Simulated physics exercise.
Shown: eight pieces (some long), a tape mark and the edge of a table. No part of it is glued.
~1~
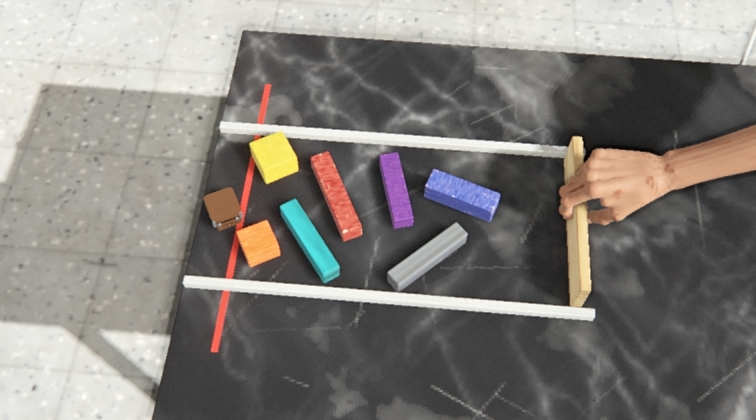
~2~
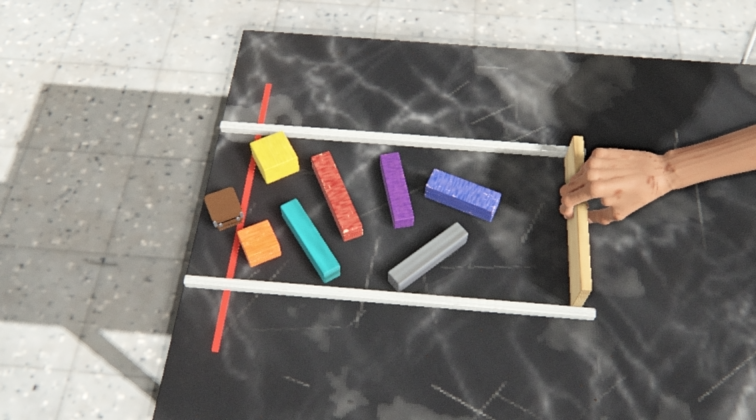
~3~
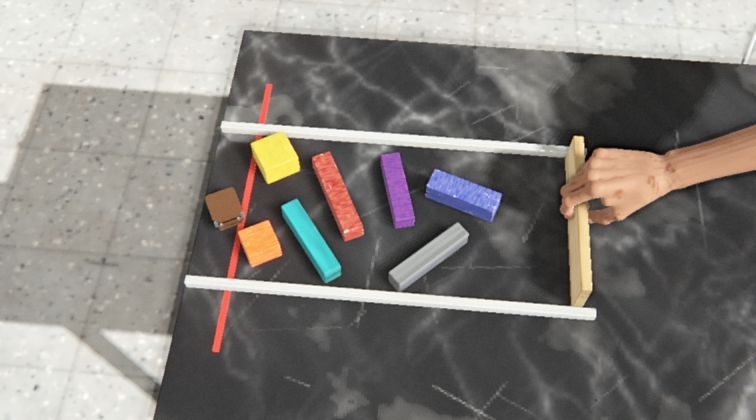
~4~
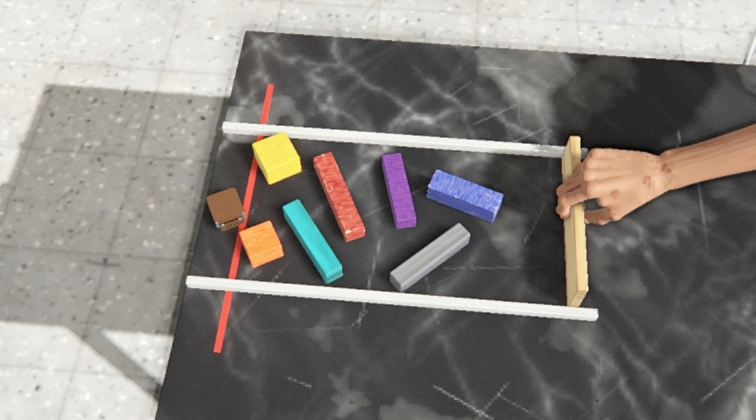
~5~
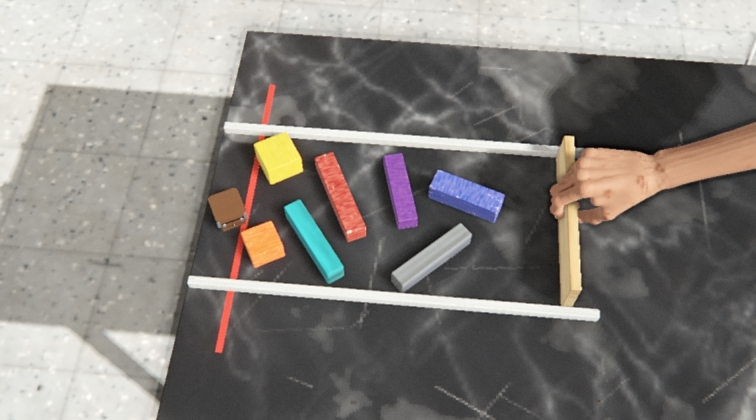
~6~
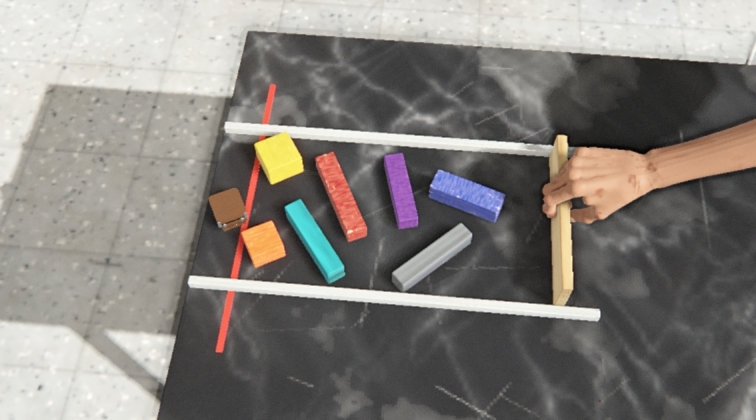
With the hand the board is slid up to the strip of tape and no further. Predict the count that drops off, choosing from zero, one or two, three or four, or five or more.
Band: Five and up.
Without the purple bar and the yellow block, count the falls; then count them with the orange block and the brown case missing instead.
First 2, second 3.
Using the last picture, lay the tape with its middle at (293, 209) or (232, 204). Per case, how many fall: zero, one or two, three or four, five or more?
Place by place: Just one or two, then at least five.
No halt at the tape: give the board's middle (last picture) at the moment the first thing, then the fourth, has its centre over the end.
First at (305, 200), next at (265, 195).
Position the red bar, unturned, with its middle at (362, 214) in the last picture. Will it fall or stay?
Red bar: Gone.
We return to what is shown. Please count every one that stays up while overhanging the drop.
I'd say 1 of them.
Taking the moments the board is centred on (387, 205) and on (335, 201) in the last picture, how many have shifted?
First 4, after that 7.
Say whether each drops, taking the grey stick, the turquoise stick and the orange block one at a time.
Once everything settles, the grey stick is still on top, the turquoise stick drops away and the orange block drops away.
Early on, none off yet; brown case at rest near (229, 210); yellow block at rest near (279, 158); orange block at rest near (263, 244).
A while later, none off yet; brown case at rest near (229, 210); yellow block travelled about its own width near (250, 156); orange block moving near (256, 246).
Finally, the number that fall off is five or more; lost, red bar, turquoise stick, orange block, yellow block and brown case.
